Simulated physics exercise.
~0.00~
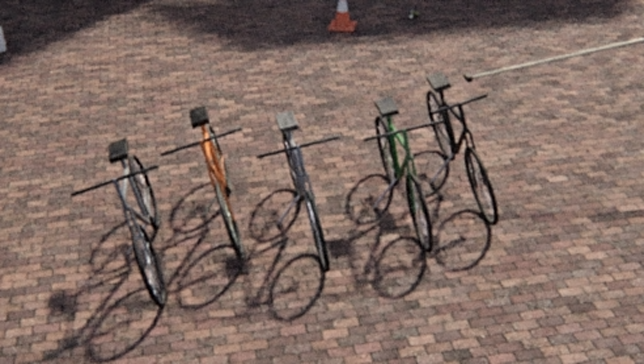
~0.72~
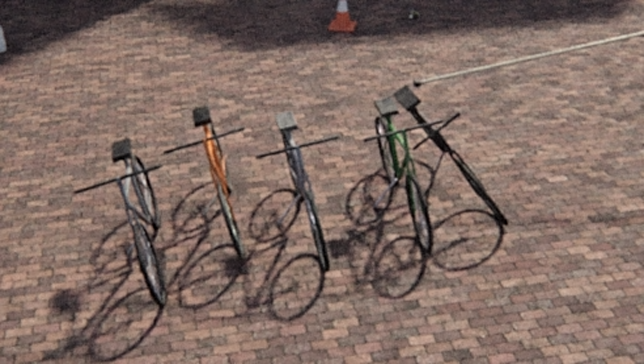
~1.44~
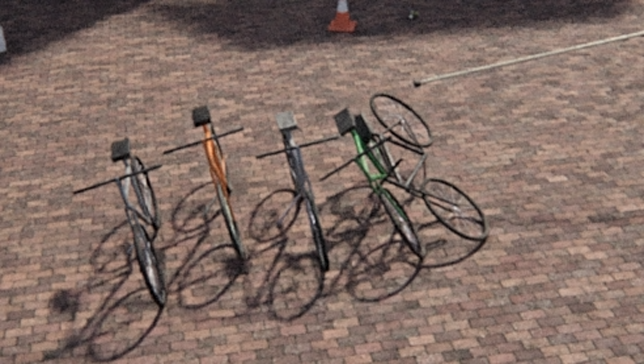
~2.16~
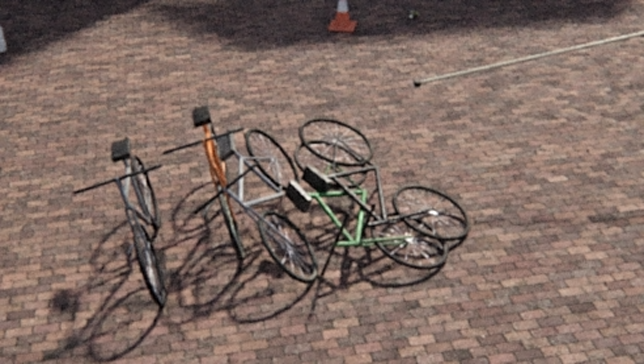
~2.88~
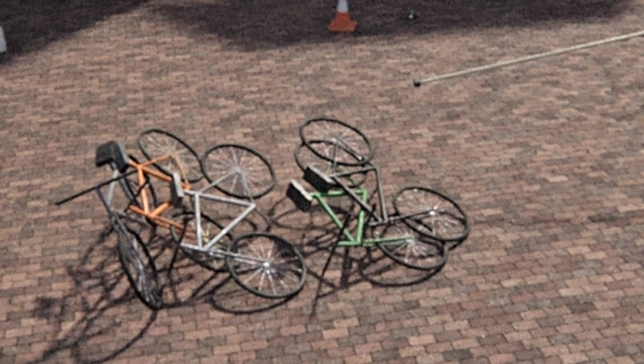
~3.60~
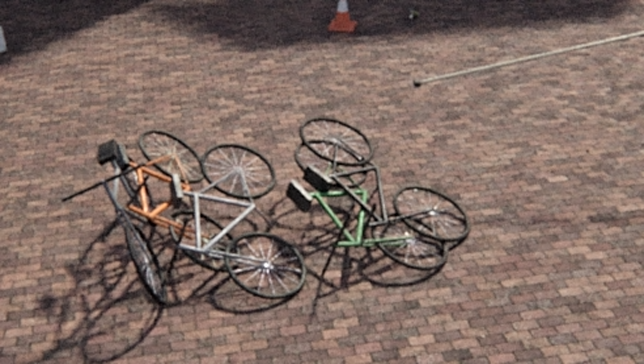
On brick paving, a pole nudges the rightmost of five parked bicycles, toppling them leftward until only the leftmost stays up.
